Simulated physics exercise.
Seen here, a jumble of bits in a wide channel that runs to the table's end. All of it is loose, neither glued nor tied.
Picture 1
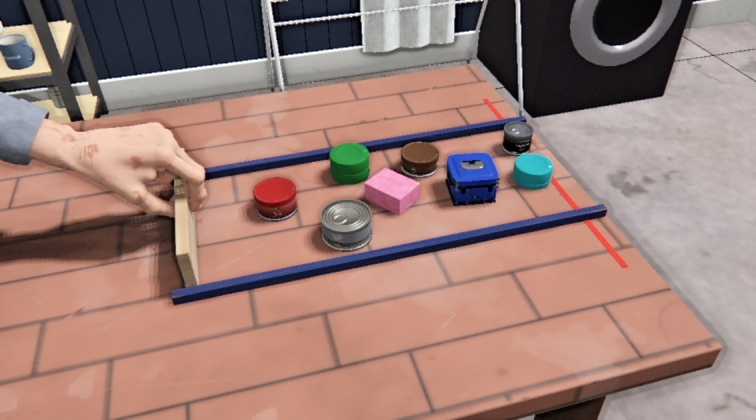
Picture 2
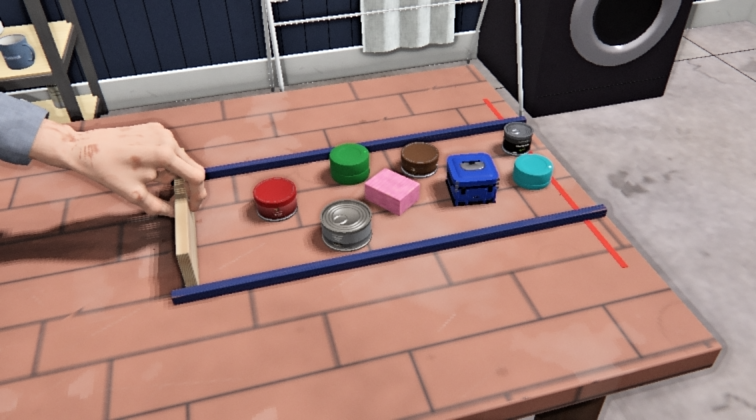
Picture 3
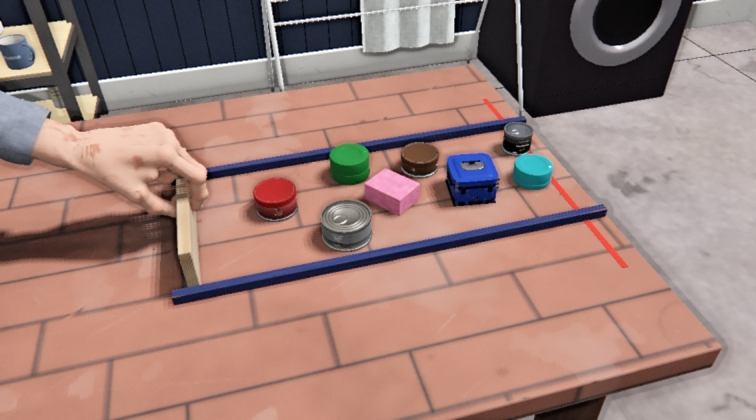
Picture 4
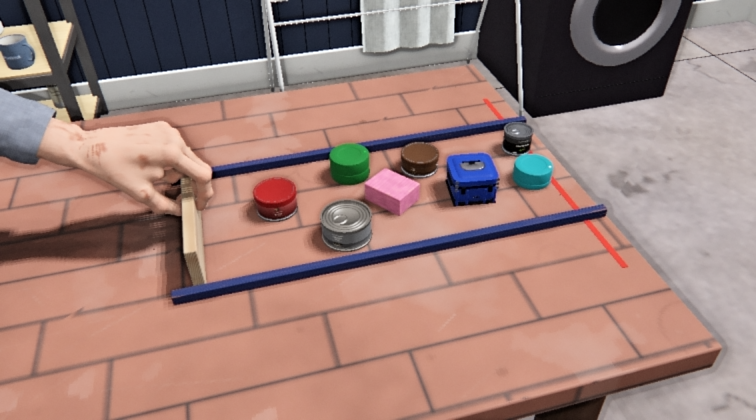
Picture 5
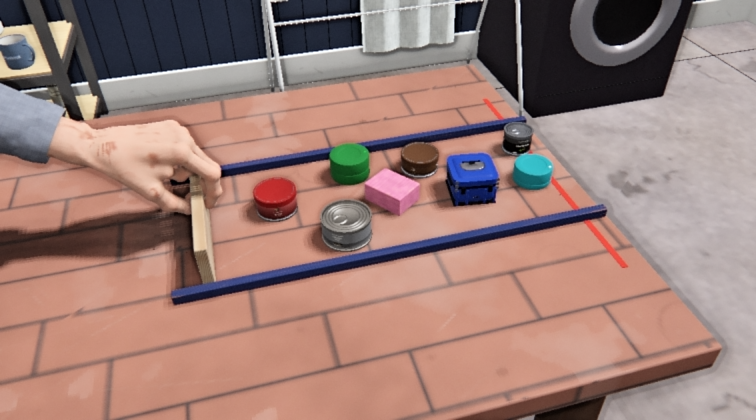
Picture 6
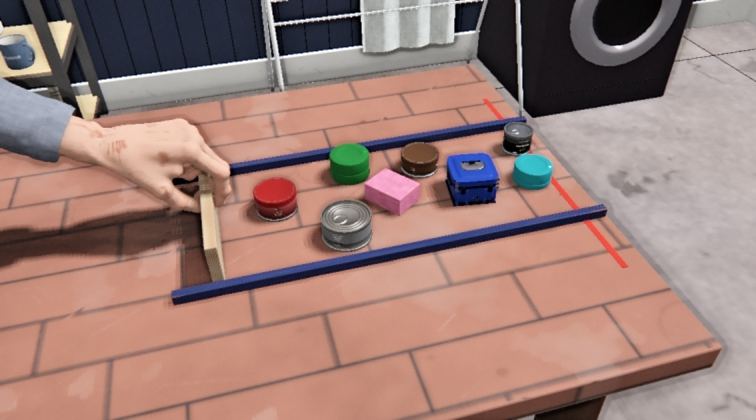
On a brick-patterned tabletop, a hand grips a wooden board at the left end of a channel between two dark blue rails, with loose tins, lids, a pink block and a blue case ahead. At first it barely moves, then the hand slides the board slightly right while the objects stay still.
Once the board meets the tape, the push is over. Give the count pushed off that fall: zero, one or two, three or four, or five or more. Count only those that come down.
The push knocks at least five off.
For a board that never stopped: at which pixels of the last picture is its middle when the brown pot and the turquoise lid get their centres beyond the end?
Around (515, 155) first and around (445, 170) second.
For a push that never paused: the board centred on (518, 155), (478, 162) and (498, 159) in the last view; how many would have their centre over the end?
4; 1; 3.
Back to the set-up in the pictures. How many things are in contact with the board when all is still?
At rest, 3 are in contact.
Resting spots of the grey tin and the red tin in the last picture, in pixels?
Positions - first (593, 187), then (552, 146).
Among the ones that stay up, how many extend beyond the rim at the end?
It totals 3.
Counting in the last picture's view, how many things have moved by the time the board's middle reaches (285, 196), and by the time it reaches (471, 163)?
I make it 1 at the first spot and 8 at the other.
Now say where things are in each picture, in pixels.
The first frame shows black tin (517, 139); turquoise lid (533, 171); blue case (471, 178); board (185, 214); tape (543, 168).
The second frame shows turquoise lid (533, 172); red tin (276, 200).
The third frame shows blue case (471, 178); grey tin (347, 225).
The fourth frame shows black tin (517, 139); pink block (392, 191).
The fifth frame shows turquoise lid (533, 172); board (201, 211).
The sixth frame shows black tin (517, 139); turquoise lid (533, 172); blue case (471, 178); board (210, 210); tape (543, 168).
A little later, none off yet; black tin at rest near (517, 139); turquoise lid at rest near (533, 172); blue case at rest near (471, 178).
When it is over, the number that fall off is five or more; down, pink block, brown pot, blue case, turquoise lid and black tin.
